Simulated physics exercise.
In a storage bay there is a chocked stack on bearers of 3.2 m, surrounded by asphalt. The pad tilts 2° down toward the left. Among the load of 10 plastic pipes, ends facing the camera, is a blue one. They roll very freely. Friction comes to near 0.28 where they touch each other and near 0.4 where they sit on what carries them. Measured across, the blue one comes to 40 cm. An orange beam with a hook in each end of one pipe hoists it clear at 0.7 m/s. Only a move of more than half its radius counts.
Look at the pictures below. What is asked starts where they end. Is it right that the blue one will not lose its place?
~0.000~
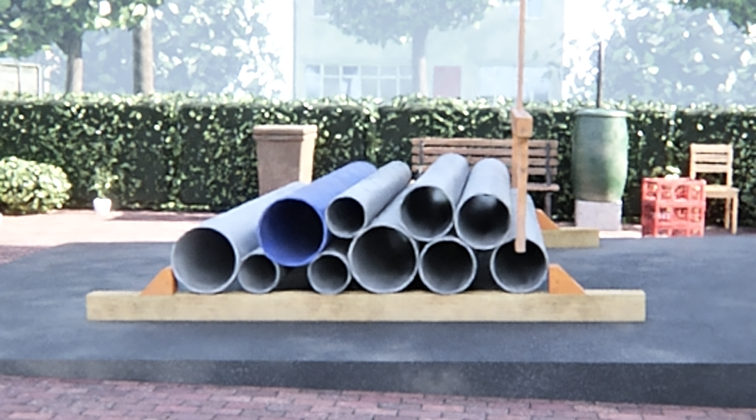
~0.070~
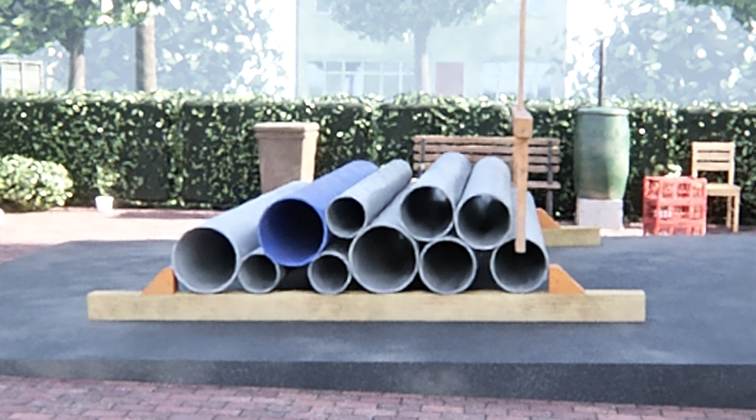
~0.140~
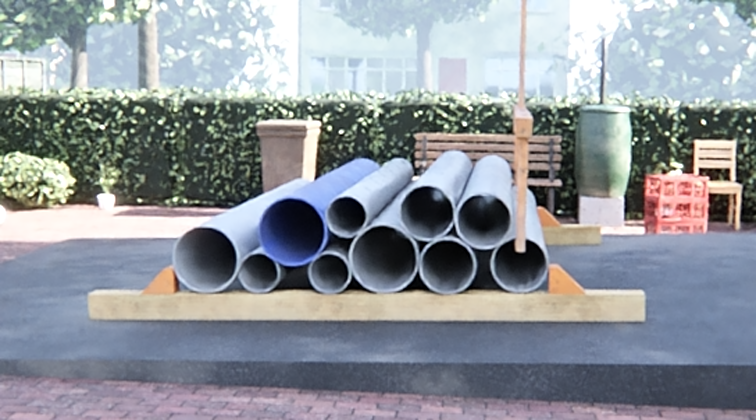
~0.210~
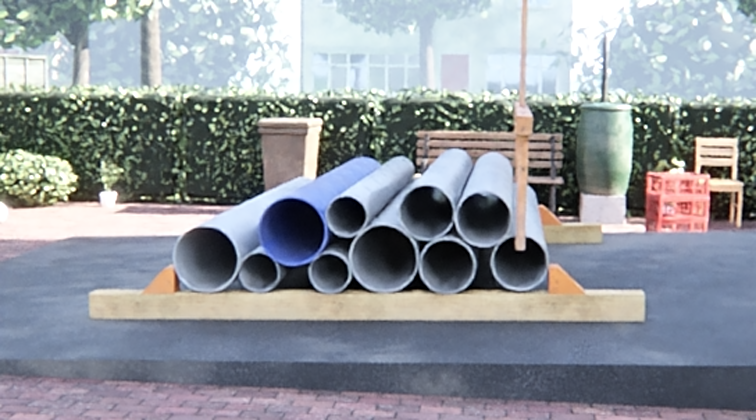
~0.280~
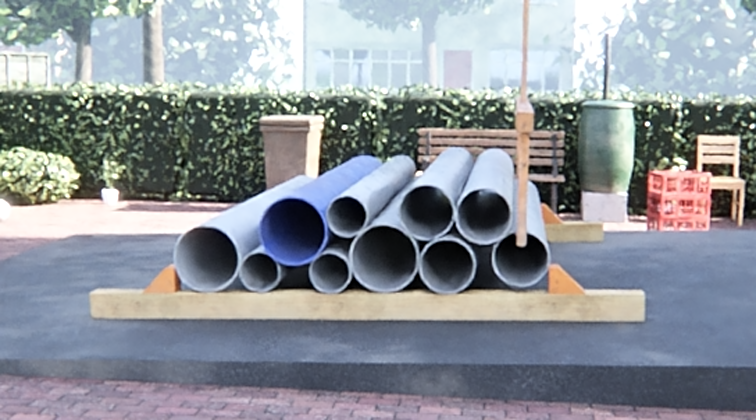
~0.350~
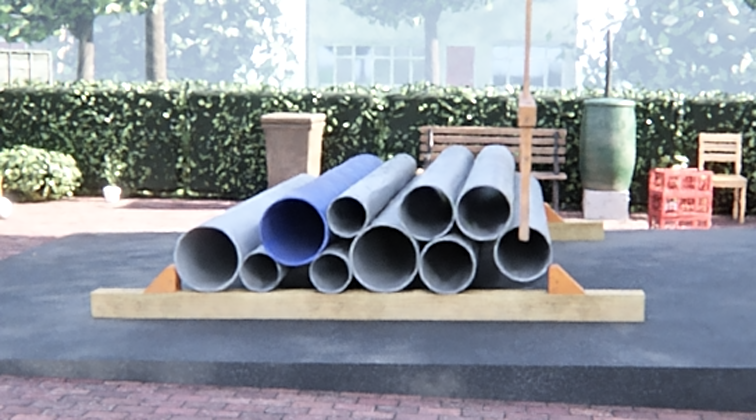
Yes, it does not.
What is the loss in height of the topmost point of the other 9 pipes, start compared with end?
Roughly 0 cm.
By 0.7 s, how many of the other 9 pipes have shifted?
The tally at that time would be 0.
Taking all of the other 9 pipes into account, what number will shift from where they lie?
I make it 1 exactly.
After 0.7 s, blue is where it was; 0 out of place.
At rest (2.6 s), blue is where it was; 1 out of place.
